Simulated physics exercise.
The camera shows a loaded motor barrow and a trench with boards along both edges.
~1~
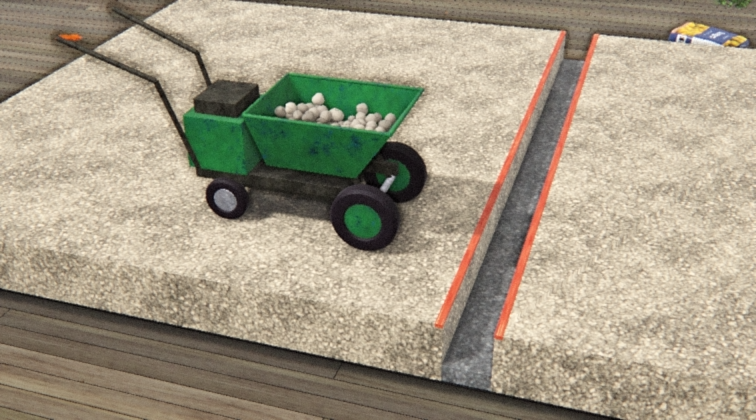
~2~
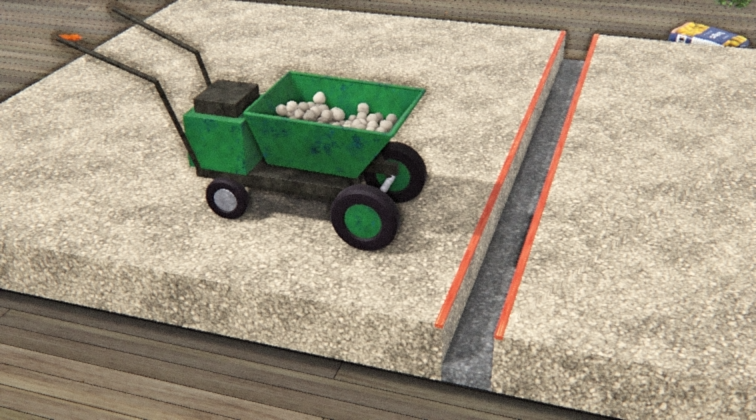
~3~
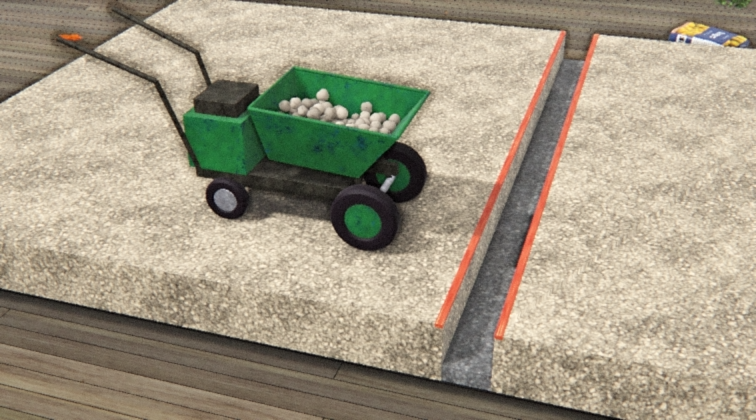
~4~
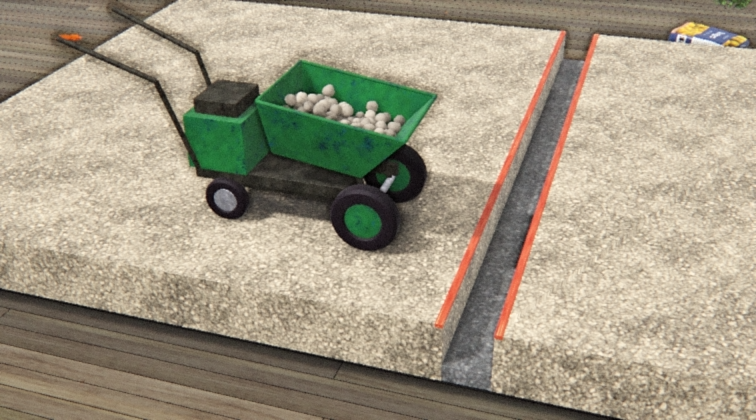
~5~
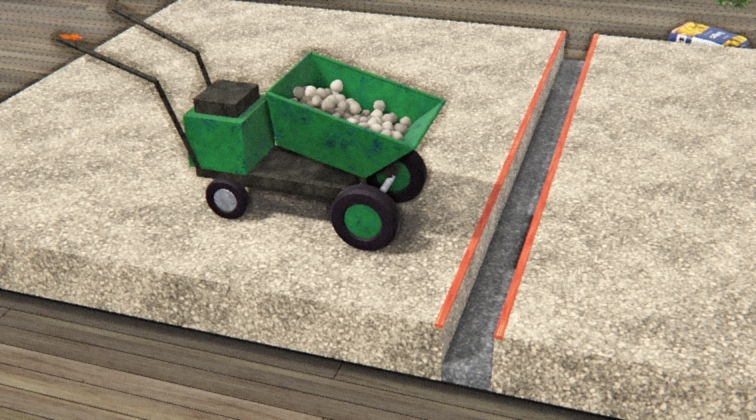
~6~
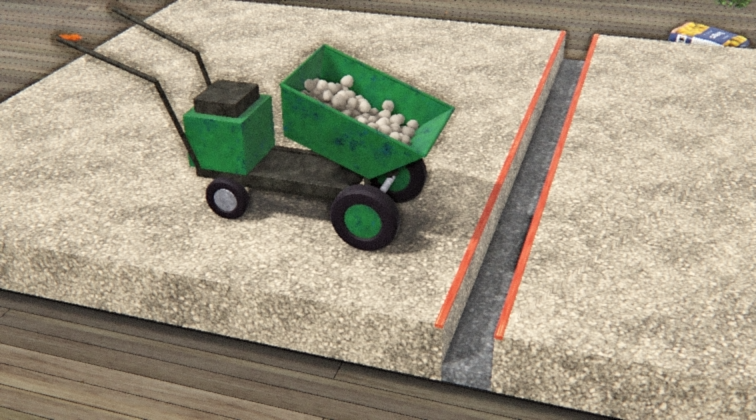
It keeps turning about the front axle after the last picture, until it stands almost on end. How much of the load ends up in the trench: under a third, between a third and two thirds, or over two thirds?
As it goes, the trench's share passes two-thirds.
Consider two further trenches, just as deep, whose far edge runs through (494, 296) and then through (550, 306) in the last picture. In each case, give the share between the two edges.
The first try comes to close to 70 per cent, the next to 100 per cent.
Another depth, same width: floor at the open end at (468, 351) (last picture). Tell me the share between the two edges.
Estimate: Approx. 80 in a hundred.
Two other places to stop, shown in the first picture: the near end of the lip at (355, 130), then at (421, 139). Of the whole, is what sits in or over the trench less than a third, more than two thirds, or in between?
First the middle third, then between a third and two thirds.
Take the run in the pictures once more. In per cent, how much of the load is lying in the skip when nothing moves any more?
My estimate is about 0 per cent.
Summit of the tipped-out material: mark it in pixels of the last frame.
About (570, 238).
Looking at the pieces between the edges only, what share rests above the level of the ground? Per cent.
5 %, roughly.
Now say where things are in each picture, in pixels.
In the first picture, lip of the skip (390, 135), level; top of the load (308, 119), river pebbles; first edge of the trench (454, 288); far edge (511, 299), the trench under half as wide as the skip, and about as deep as wide.
In the second picture, lip of the skip (392, 136), tipped barely; top of the load (309, 118).
In the third picture, lip of the skip (397, 138), tipped barely; top of the load (313, 115).
In the fourth picture, lip of the skip (405, 142), tipped a little; top of the load (320, 110).
In the fifth picture, lip of the skip (414, 148), tipped a little; top of the load (317, 101).
In the sixth picture, lip of the skip (425, 156), tipped clearly; top of the load (320, 100); first edge of the trench (454, 288); far edge (511, 299).
Just after the last frame, skip tipped steeply; every one in the skip.
A moment on, skip tipped right over; the larger part in the skip; roughly a quarter in or heaped over the trench; just a few beyond it.
Further on, skip tipped right over; about a tenth in the skip; almost all in or heaped over the trench; about a tenth beyond it.
When it is over, skip tipped right over; just a few in the skip; just a few short of the trench; almost all in or heaped over the trench; about a tenth beyond it.
